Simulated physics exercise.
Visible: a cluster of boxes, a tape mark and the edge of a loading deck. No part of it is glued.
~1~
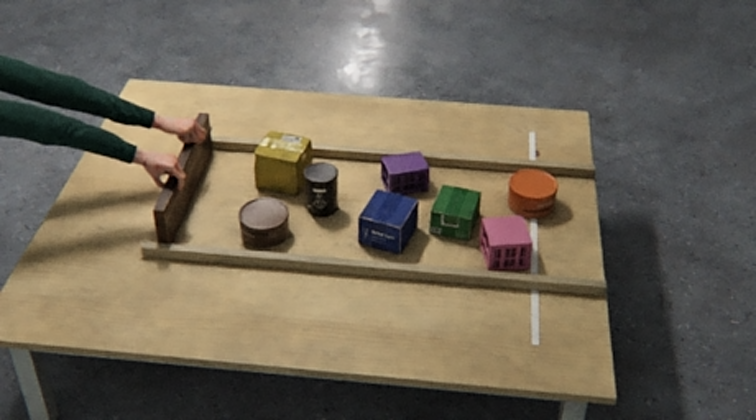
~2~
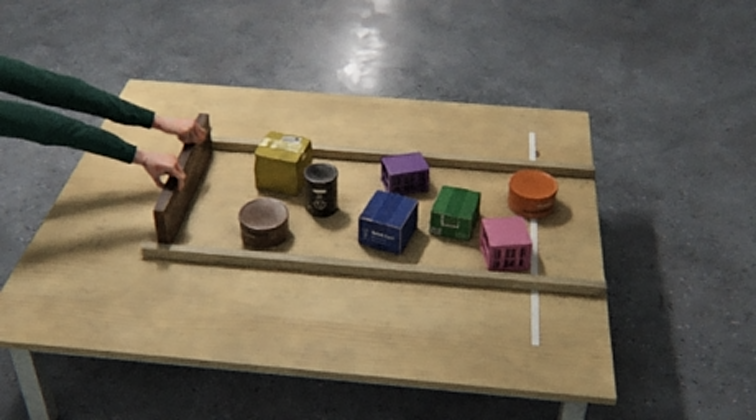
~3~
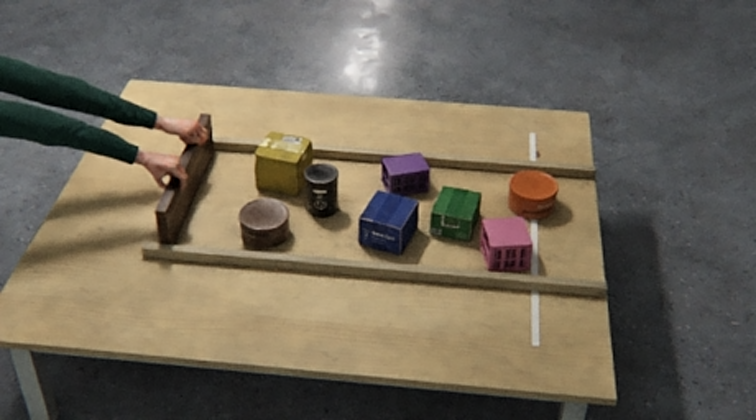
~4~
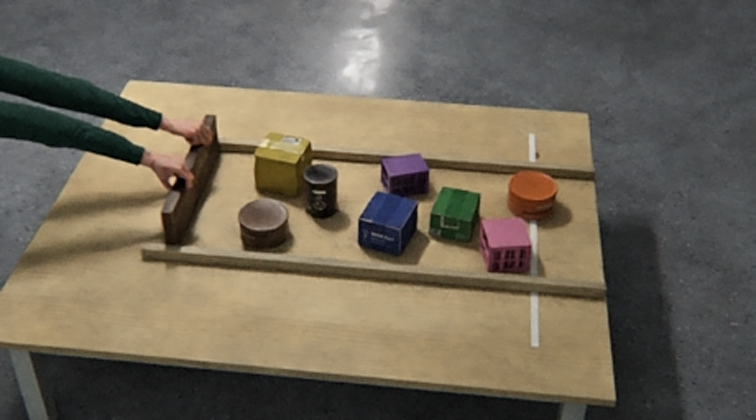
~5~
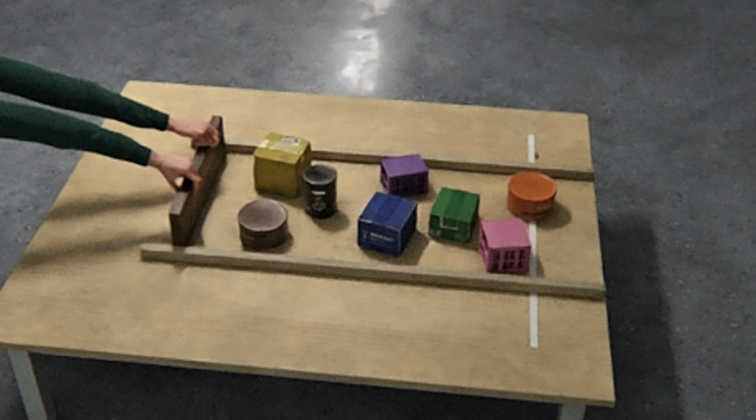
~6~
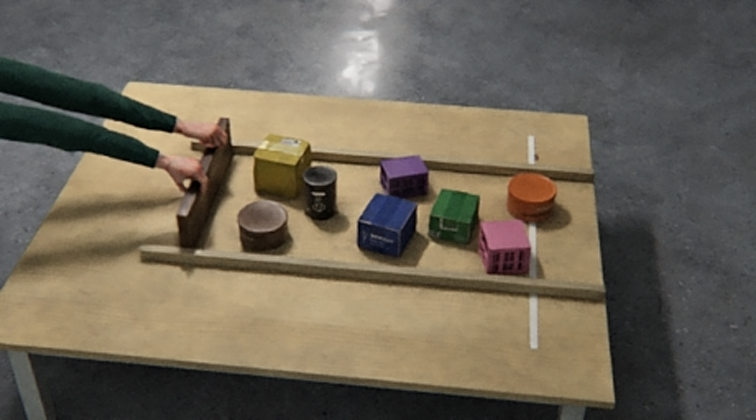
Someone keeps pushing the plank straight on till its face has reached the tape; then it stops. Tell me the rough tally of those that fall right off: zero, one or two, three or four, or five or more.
The tally of falls will come to three or else four.
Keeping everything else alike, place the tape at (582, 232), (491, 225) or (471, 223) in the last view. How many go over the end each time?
In that order 8, 1 and 0.
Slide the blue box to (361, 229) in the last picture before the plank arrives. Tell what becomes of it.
Put there, it simply leaves the top.
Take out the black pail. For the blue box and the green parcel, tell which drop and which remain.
The blue box keeps its place, and the green parcel is gone.
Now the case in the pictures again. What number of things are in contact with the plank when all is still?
So the total is 3.
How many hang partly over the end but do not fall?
In total, 1 of them.
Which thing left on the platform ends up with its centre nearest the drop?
It's the blue box that ends nearest.
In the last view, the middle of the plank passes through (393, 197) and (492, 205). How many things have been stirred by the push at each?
Moved so far: 7, then 8.
Early on, none off yet; orange pail at rest near (531, 198); pink crate at rest near (504, 247); green parcel at rest near (455, 216).
A while later, none off yet; orange pail at rest near (531, 198); pink crate moving near (508, 248); green parcel travelled about its own width near (486, 210).
Further along, none off yet; orange pail travelled about its own width near (585, 192); pink crate travelled about its own width near (549, 255); green parcel travelled well along near (547, 205).
Finally, the number that fall off is three or four; lost, purple crate, green parcel, pink crate and orange pail.
